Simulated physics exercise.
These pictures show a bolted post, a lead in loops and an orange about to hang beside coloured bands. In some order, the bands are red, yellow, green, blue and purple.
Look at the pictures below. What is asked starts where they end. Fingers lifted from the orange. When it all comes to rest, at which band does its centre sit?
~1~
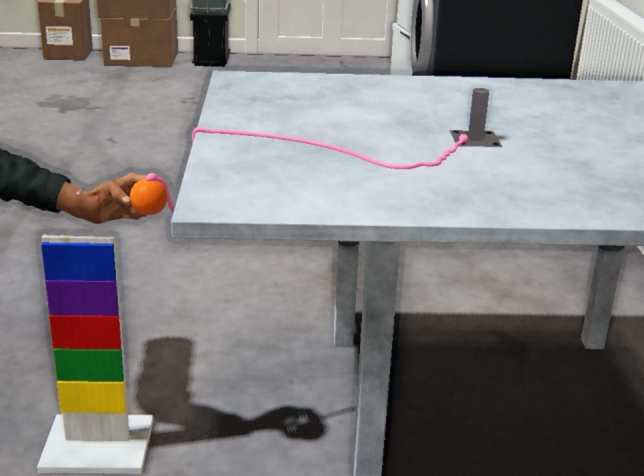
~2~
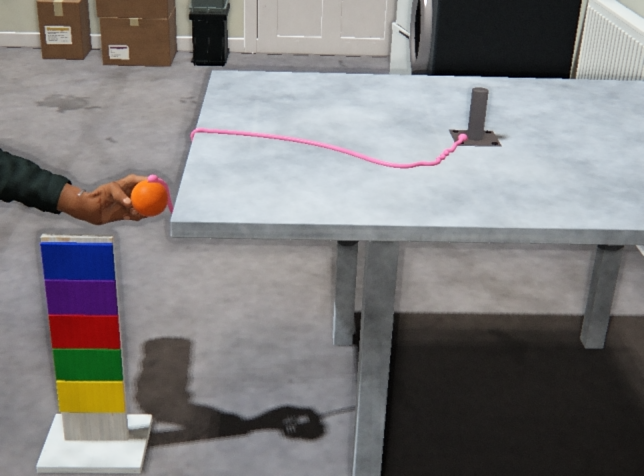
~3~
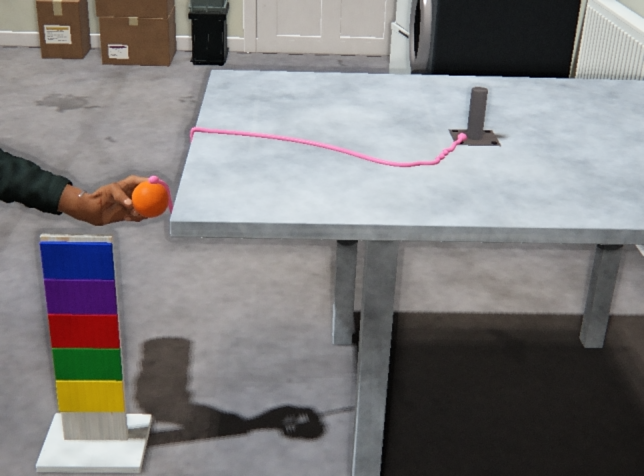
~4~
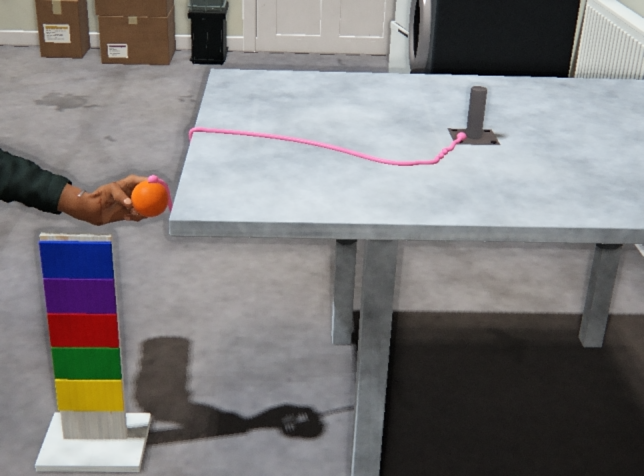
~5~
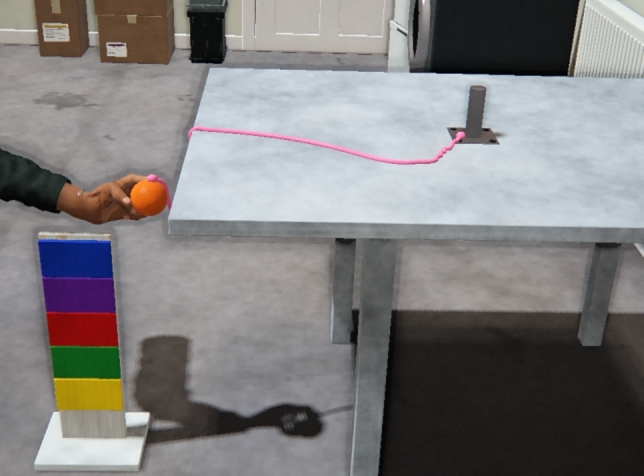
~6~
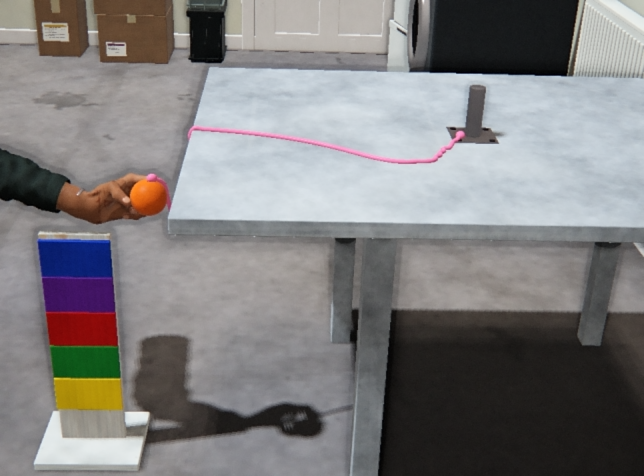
At green.
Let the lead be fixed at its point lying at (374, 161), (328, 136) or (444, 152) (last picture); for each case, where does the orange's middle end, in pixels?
Expect roughly (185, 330) for the first, (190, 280) for the second and (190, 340) for the third.
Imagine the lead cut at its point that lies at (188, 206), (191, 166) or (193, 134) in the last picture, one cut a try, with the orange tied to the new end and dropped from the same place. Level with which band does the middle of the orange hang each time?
Lab note - try 1: Purple; try 2: Blue; try 3: Higher than all five.
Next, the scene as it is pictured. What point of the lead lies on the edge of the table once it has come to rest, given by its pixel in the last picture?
Pixel (253, 134).
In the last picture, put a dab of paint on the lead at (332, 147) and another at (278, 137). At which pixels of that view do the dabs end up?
They end up around (272, 139) and around (213, 140).
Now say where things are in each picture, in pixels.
In the first picture, orange (149, 197); blue (79, 263); purple (82, 299); red (85, 333); green (89, 367); yellow (92, 398).
In the second picture, orange (150, 198); lead through (451, 151) (391, 165) (312, 143) (226, 133) (190, 190).
In the third picture, orange (150, 200).
In the fourth picture, orange (150, 199); lead through (450, 150) (387, 162) (306, 142) (219, 132) (189, 194).
In the fifth picture, orange (149, 198).
In the sixth picture, orange (149, 197); lead through (449, 148) (385, 160) (302, 141) (215, 130) (189, 196).
Soon after, orange near (221, 353); level with green.
After that, orange near (182, 358); level with green.
In the end, orange near (198, 359); level with green. Its centre hangs level with the green band.
